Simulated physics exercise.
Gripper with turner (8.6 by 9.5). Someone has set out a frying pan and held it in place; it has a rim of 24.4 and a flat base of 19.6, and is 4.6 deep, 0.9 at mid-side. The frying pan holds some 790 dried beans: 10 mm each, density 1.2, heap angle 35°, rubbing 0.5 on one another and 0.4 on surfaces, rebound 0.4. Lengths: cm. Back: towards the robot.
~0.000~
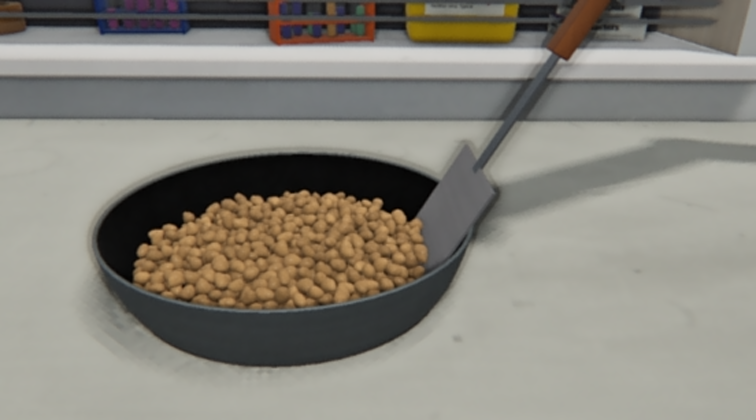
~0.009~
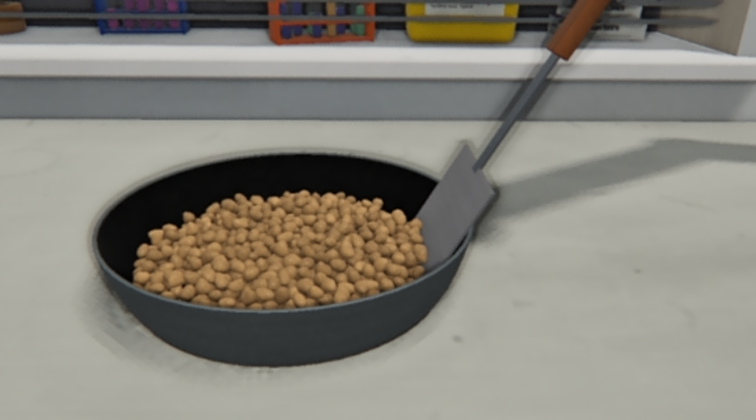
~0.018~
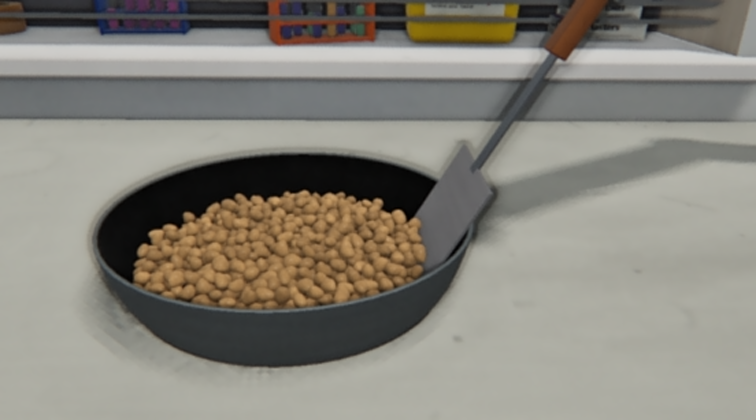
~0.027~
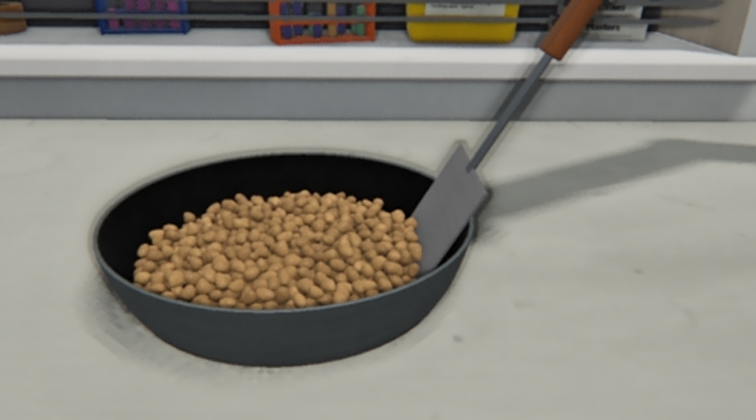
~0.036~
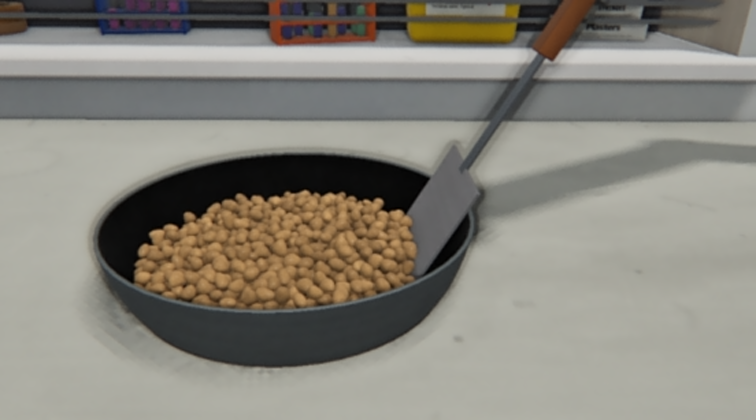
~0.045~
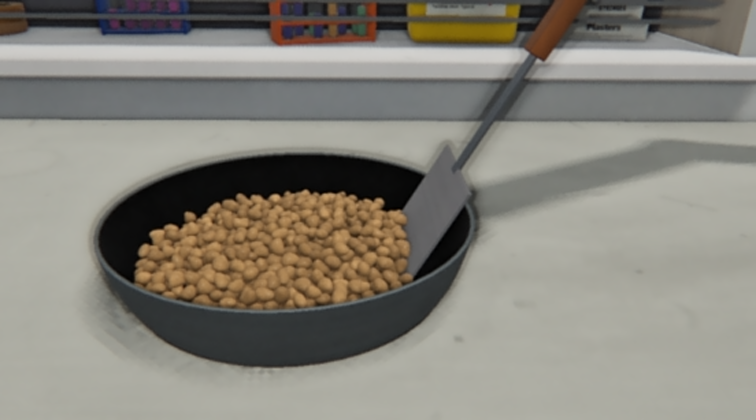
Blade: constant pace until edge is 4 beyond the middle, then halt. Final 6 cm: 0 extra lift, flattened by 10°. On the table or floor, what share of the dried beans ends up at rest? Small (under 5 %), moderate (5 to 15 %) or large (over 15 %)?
Small.
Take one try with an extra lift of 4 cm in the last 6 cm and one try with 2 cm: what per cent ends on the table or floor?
0 and 0 %.
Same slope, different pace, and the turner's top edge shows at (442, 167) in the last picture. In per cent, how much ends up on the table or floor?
Roughly 0 per cent.
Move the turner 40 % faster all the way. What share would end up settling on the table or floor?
Estimated share: Some 0 %.
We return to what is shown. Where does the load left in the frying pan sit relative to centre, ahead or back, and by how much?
Roughly 4.5 cm ahead.
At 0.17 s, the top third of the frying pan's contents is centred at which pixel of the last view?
Near (219, 230).
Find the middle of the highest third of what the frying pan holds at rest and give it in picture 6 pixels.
It is centred around (174, 229).
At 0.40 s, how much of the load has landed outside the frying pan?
Roughly 0 percent.
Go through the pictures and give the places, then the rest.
The first frame shows turner top edge at (479, 166), sloping 60°; upper third of the load around (303, 243), from x 135 to 420, top at y 195; 788 in the frying pan.
The second frame shows turner top edge at (479, 166), sloping 60°; upper third of the load around (303, 243), from x 135 to 420, top at y 195.
The third frame shows turner top edge at (477, 166), sloping 60°; upper third of the load around (304, 243), from x 135 to 420, top at y 195.
The fourth frame shows turner top edge at (472, 166), sloping 60°; upper third of the load around (305, 243), from x 140 to 415, top at y 195.
The fifth frame shows turner top edge at (466, 167), sloping 60°; upper third of the load around (307, 242), from x 140 to 420, top at y 195.
The sixth frame shows turner top edge at (458, 167), sloping 60°; upper third of the load around (309, 240), from x 140 to 420, top at y 195; 788 in the frying pan.
After 0.11 s, sloping 60°, highest piece 5 above the table; 788 in the frying pan.
After 0.17 s, sloping 55°, highest piece 5 above the table; 788 in the frying pan.
After 0.40 s, sloping 50°, highest piece 6 above the table; 780 in the frying pan, 7 on the table or floor, 1 on the blade or in flight.
After 1.45 s, sloping 50°, highest piece 6 above the table; 780 in the frying pan, 8 on the table or floor.
At rest, 780 in the frying pan, 8 on the table or floor. That is 1 % on the table or floor.
